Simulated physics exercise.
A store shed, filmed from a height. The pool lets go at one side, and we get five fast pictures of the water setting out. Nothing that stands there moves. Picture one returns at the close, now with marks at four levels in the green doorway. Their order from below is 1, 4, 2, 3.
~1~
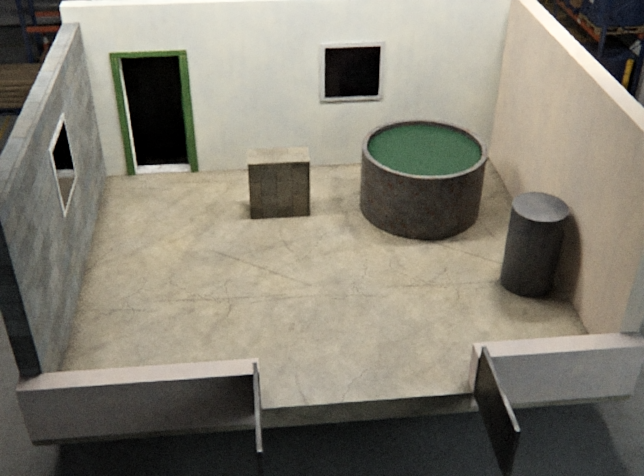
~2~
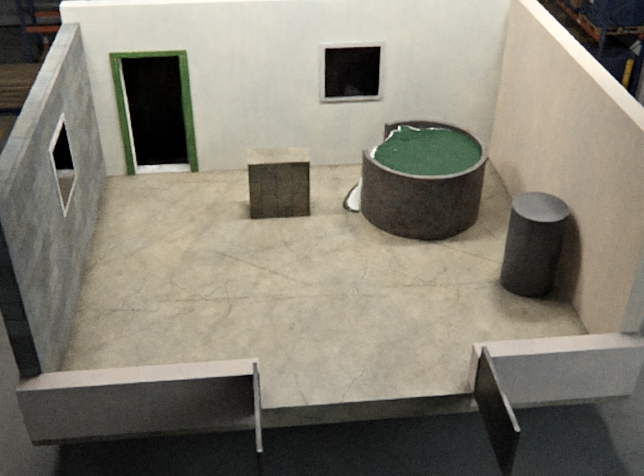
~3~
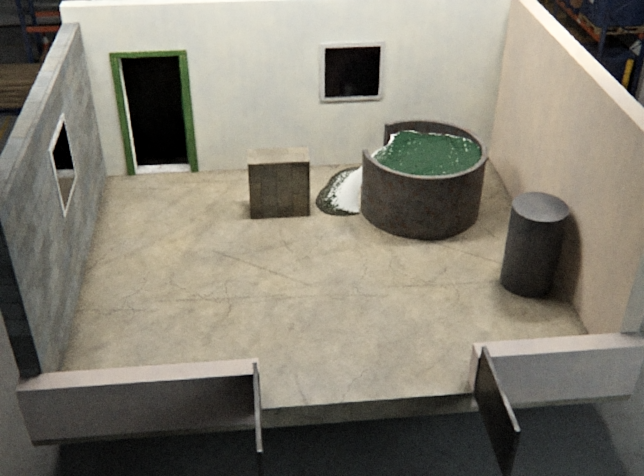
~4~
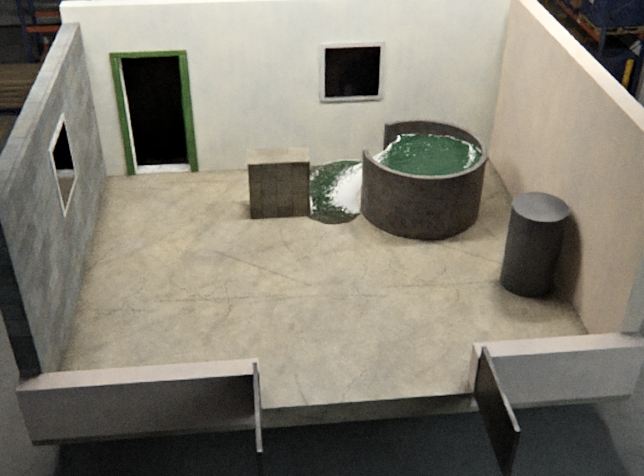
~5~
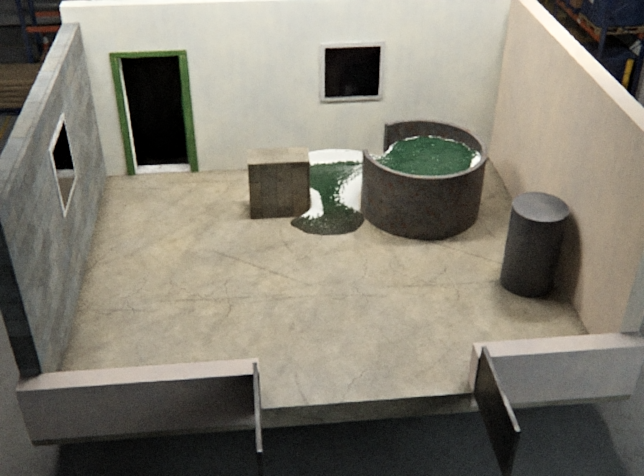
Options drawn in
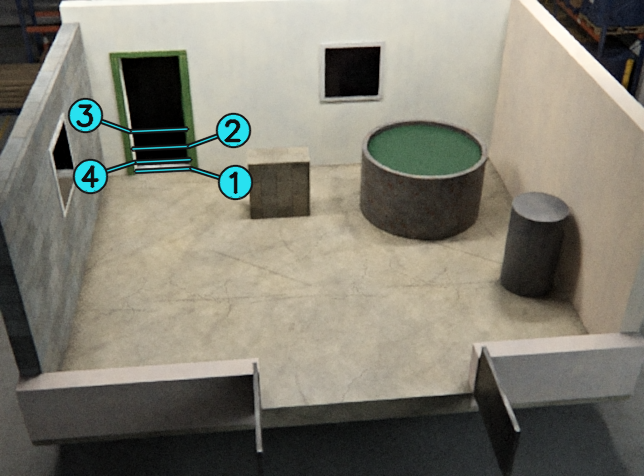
Round pool of green water opening at its left side, water pouring onto the shed floor and spreading around a square block.
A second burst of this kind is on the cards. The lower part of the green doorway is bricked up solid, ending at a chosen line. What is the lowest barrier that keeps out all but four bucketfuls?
Take 4.
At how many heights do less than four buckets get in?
Three of the four.
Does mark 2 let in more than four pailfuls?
No, that is safe.
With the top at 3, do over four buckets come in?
No, not at all.
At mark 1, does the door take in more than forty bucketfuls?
No, less.
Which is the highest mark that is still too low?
That would be 1.
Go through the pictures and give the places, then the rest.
In the first frame, water in the pool at rest, its middle at (424, 152); foot of the green doorway at (164, 173); open gate at (367, 347).
In the second frame, 1 % of the ground under water, visible out to (356, 209).
In the third frame, 3 % of the ground under water, visible out to (324, 204).
In the fourth frame, 6 % of the ground under water, visible out to (327, 164).
In the fifth frame, 9 % of the ground under water, visible out to (303, 218).
In cyan, 1 at (163, 170); 2 at (160, 147); 3 at (158, 130); 4 at (162, 161); from the bottom up 1, 4, 2, 3.
With 1, some 15 bucketfuls get in.
With 2, nothing gets over.
With 3, nothing gets over.
With 4, a bucket or two gets in.
